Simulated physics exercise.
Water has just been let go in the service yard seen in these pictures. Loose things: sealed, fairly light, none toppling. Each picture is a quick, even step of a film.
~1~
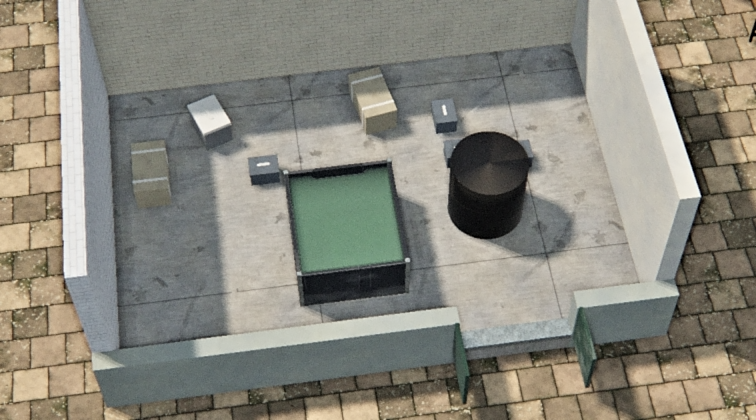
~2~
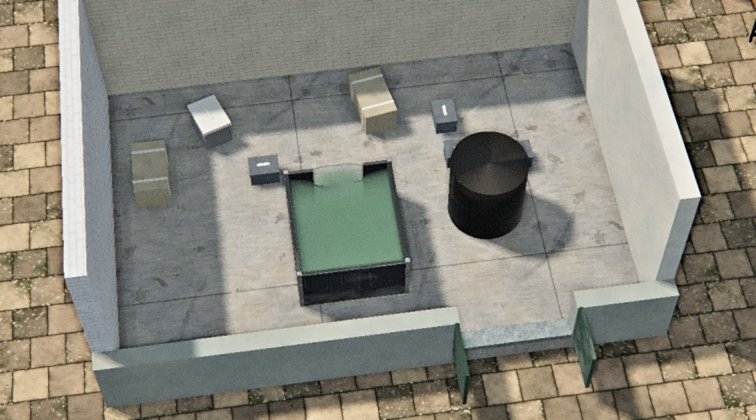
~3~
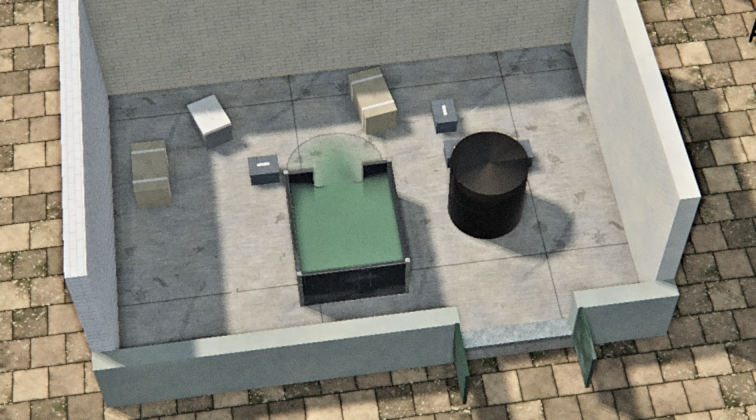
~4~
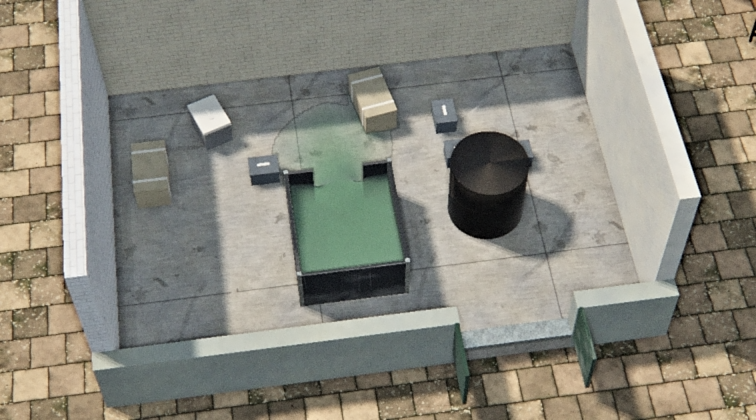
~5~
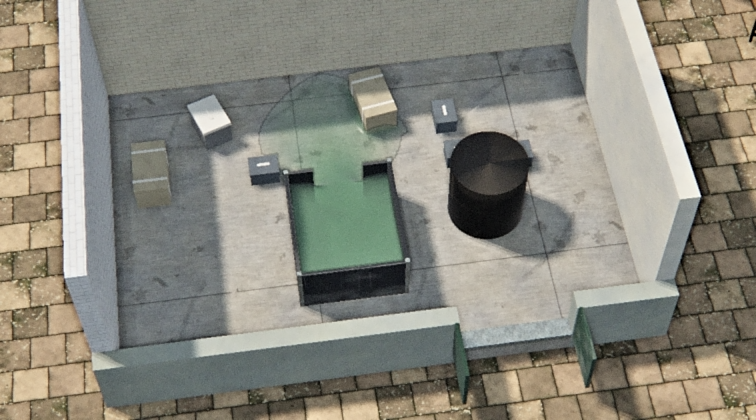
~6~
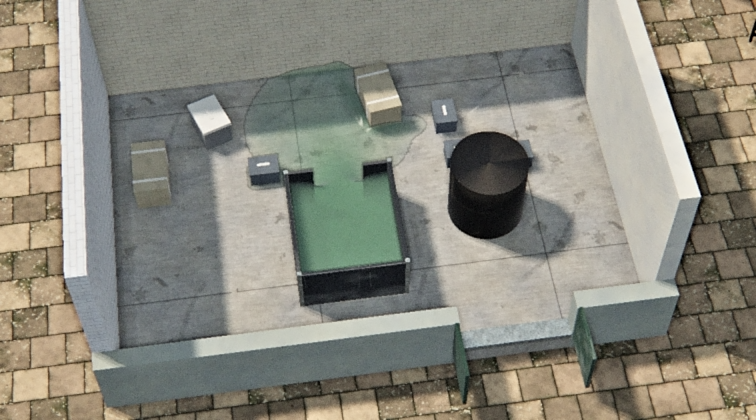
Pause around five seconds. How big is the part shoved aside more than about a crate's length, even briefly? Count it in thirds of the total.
Out of the total, one to two thirds.
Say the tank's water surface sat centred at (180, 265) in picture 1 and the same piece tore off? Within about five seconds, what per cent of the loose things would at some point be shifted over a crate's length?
By my reckoning, about 100 per cent.
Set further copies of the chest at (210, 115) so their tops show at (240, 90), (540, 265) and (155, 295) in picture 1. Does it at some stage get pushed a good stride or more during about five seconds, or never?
So, in order, the copies go a long way, nowhere much, nowhere much.
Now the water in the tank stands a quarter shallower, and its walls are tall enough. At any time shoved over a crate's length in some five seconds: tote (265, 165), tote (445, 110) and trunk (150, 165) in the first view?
Not beyond that, then beyond that, then not beyond that.
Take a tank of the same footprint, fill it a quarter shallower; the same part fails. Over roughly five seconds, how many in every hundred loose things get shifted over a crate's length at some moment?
Something like 40 percent.
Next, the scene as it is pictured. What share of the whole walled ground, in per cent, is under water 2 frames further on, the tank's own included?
25 in a hundred, roughly.
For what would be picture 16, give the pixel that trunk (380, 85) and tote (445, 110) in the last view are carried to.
(485, 72) and (491, 114).
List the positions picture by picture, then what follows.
The first picture shows a trunk at (372, 92), on the bottom; a tote at (460, 148) rests on the ground; 0 of 7 have shifted.
The second picture shows a trunk at (372, 92) rests on the ground; a tote at (460, 148) rests on the ground; 0 of 7 have shifted.
The third picture shows a trunk at (372, 92) rests on the ground; a tote at (460, 148), on the bottom; 0 of 7 have shifted.
The fourth picture shows a trunk at (372, 92) rests on the ground; a tote at (460, 148), on the bottom; 0 of 7 have shifted.
The fifth picture shows a trunk at (373, 92), on the bottom; a tote at (460, 148) rests on the ground; 0 of 7 have shifted.
The sixth picture shows a trunk at (378, 87) rests on the ground, close to its start; a tote at (460, 148), on the bottom; 1 of 7 have shifted.
A moment on, 1 of 7 are well off their spots; 0 afloat.
Next, 2 of 7 are well off their spots; 0 afloat.
Later, 3 of 7 are well off their spots; 1 afloat.
In the end, 4 of 7 are well off their spots, and 4 have been at some point; 1 afloat.
